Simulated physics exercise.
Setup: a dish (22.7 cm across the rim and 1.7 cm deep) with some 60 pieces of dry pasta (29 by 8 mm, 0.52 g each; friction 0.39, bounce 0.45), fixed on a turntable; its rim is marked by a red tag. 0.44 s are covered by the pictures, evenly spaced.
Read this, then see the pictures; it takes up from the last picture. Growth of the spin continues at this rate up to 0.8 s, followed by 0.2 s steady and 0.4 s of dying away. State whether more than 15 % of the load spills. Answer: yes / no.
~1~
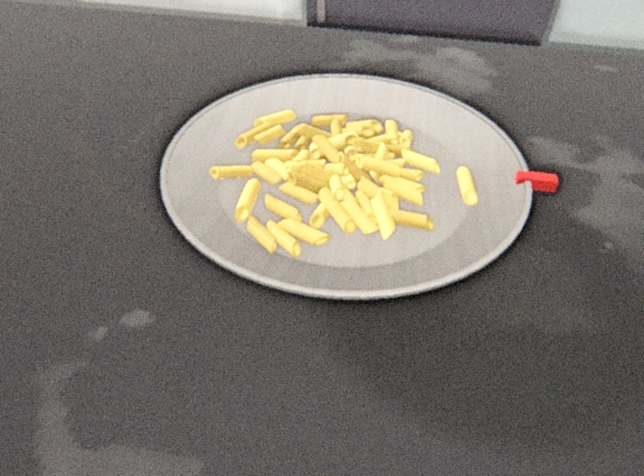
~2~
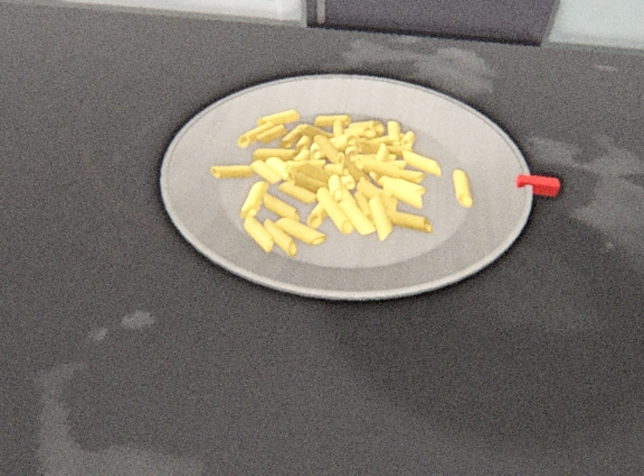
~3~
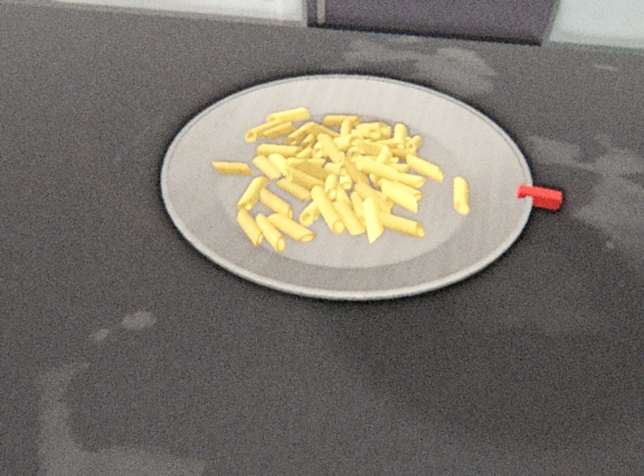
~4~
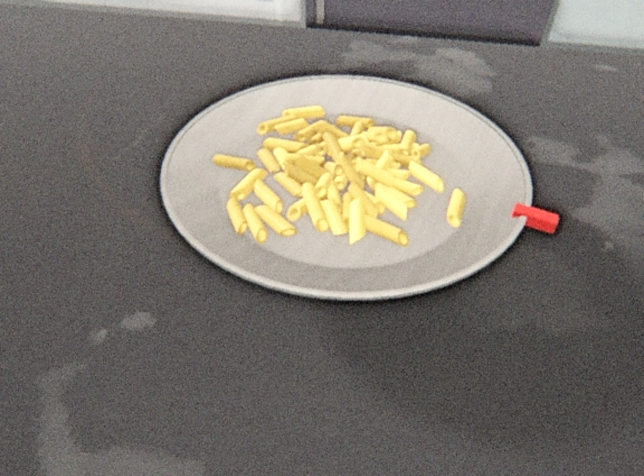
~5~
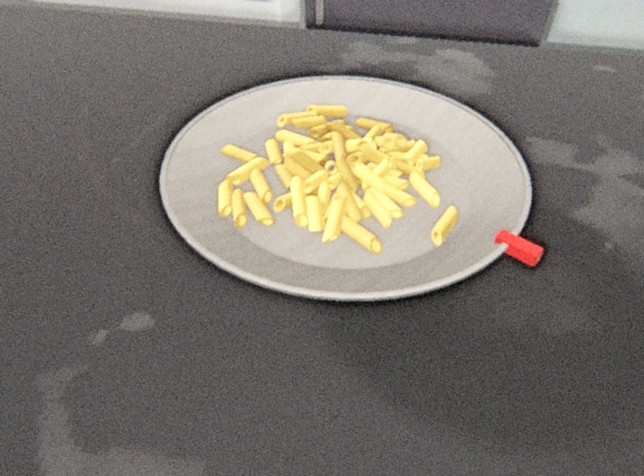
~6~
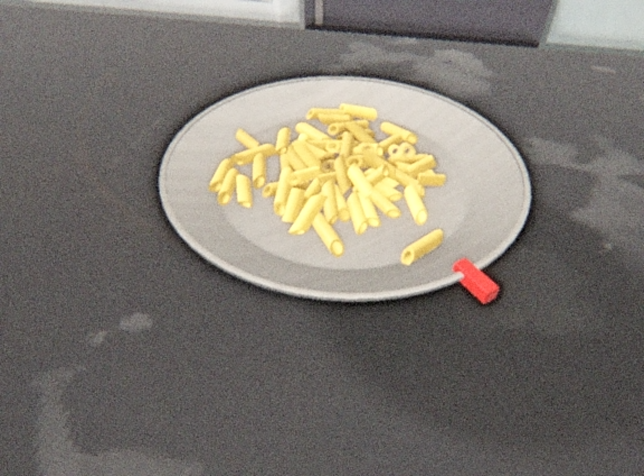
Answer: No.
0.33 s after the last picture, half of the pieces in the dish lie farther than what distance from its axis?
4.0 cm, roughly.
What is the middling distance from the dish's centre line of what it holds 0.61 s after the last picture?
About 4.0 cm.
Then, 0.33 s after the last picture, dish 100 %; middle of the pieces not yet landed near (349, 169).
Then, 0.61 s after the last picture, dish 100 %; middle of the pieces not yet landed near (345, 175).
Then, 0.87 s after the last picture, dish 100 %; middle of the pieces not yet landed near (337, 174).
Then, 1.11 s after the last picture, dish 100 %; middle of the pieces not yet landed near (337, 173).
In the end, dish 100 %.
